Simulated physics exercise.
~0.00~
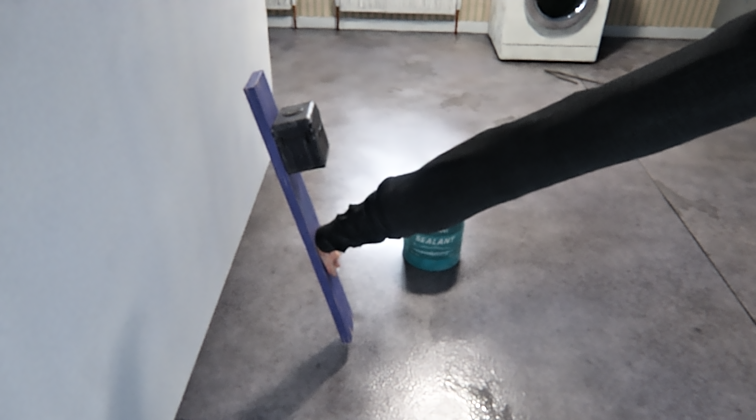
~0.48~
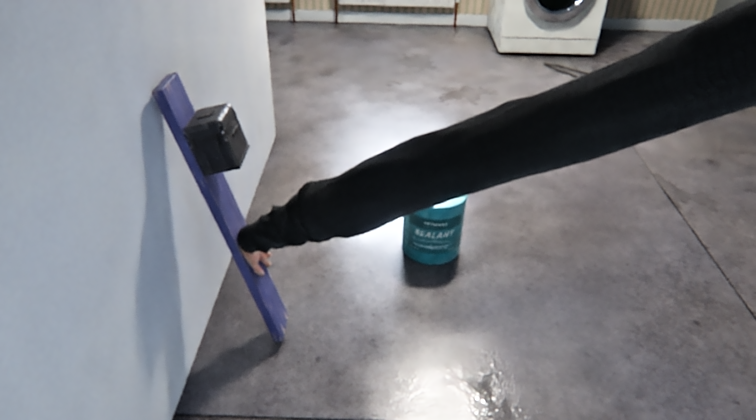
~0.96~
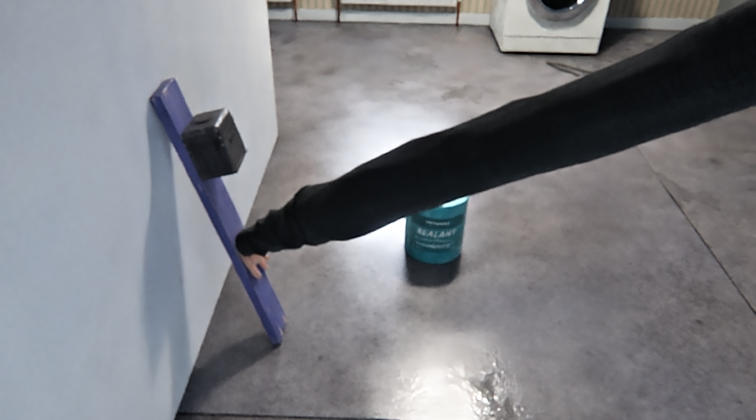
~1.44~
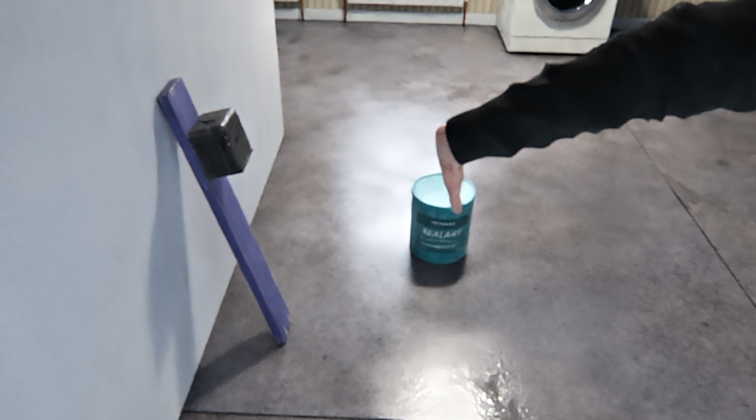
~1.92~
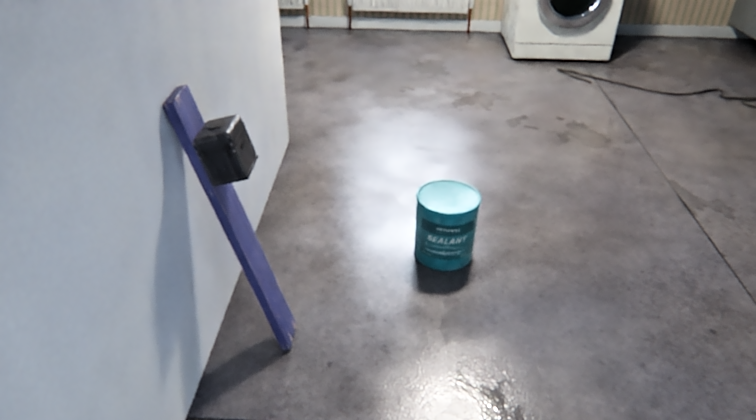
A blue plank with a small black box near its top was tilted left by a hand until it rested against the pale wall, then the hand let go and drew back past a turquoise pail, leaving the plank leaning there.
